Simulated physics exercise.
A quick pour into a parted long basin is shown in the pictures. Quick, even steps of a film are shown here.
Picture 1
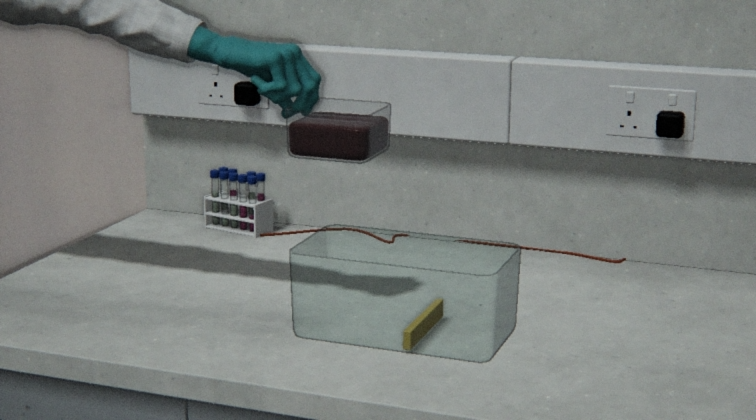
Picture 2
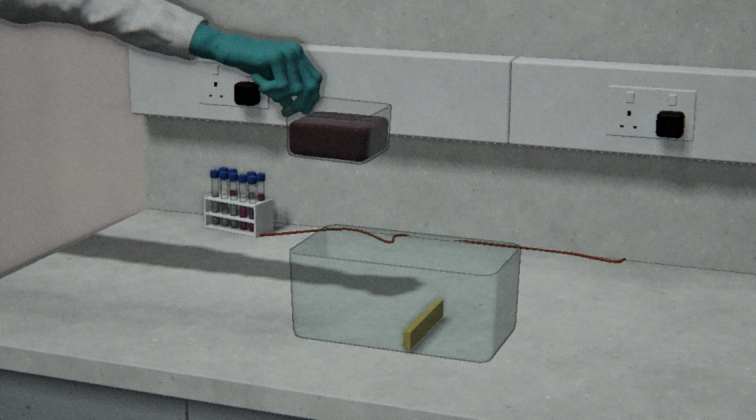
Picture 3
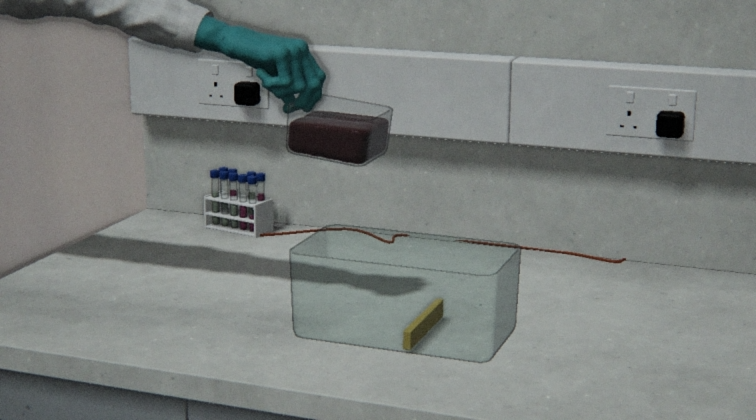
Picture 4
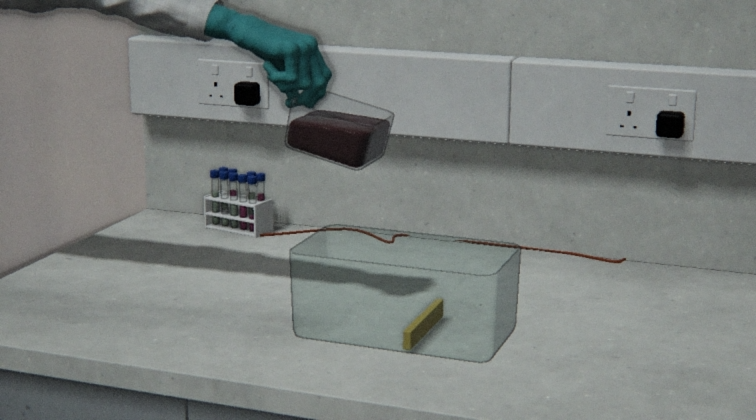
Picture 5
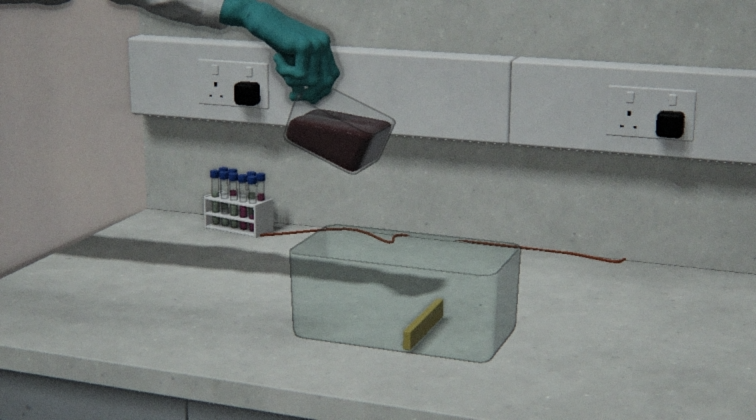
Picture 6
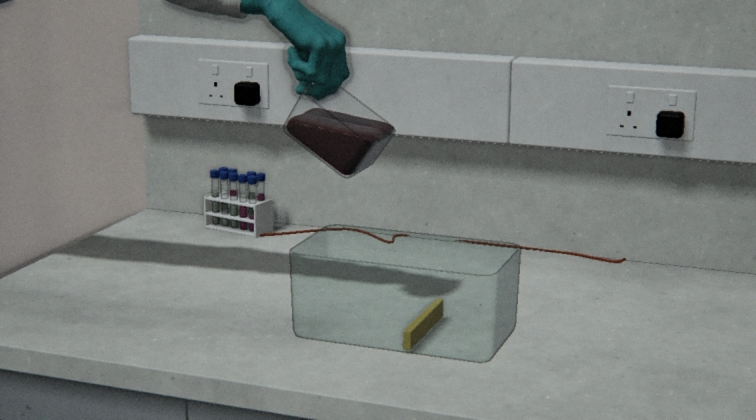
Teal-gloved hand tilting a small clear container of dark red liquid rightward above a larger clear basin with a yellow divider.
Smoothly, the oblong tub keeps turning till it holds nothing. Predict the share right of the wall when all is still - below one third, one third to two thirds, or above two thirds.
Once it settles, the part right of the wall is a third to two thirds, I'd say.
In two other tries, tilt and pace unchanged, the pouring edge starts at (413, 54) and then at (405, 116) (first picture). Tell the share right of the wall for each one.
It comes to 65 % the first time and 65 % the second.
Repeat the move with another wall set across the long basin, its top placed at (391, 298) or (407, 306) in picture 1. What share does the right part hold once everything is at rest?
The first placement gives around 85 percent, the second 75 percent.
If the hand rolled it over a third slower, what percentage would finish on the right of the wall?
Estimate: Around 55 %.
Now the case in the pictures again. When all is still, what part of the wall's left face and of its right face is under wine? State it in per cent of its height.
About 40 left, about 50 right.
A moment on, the tilt is 91° and 27 per cent is still to pour, 9 is left of the wall and 7 right of it.
Next, the tilt is 95° and 9 per cent is still to pour, 30 is left of the wall and 53 right of it.
Then the tilt is 95° and 3 per cent is still to pour, 45 is left of the wall and 46 right of it.
Later the tilt is 95° and 1 per cent is still to pour, 52 is left of the wall and 45 right of it.
In the end 54 per cent lies left of the wall, 45 right of it and 1 outside.
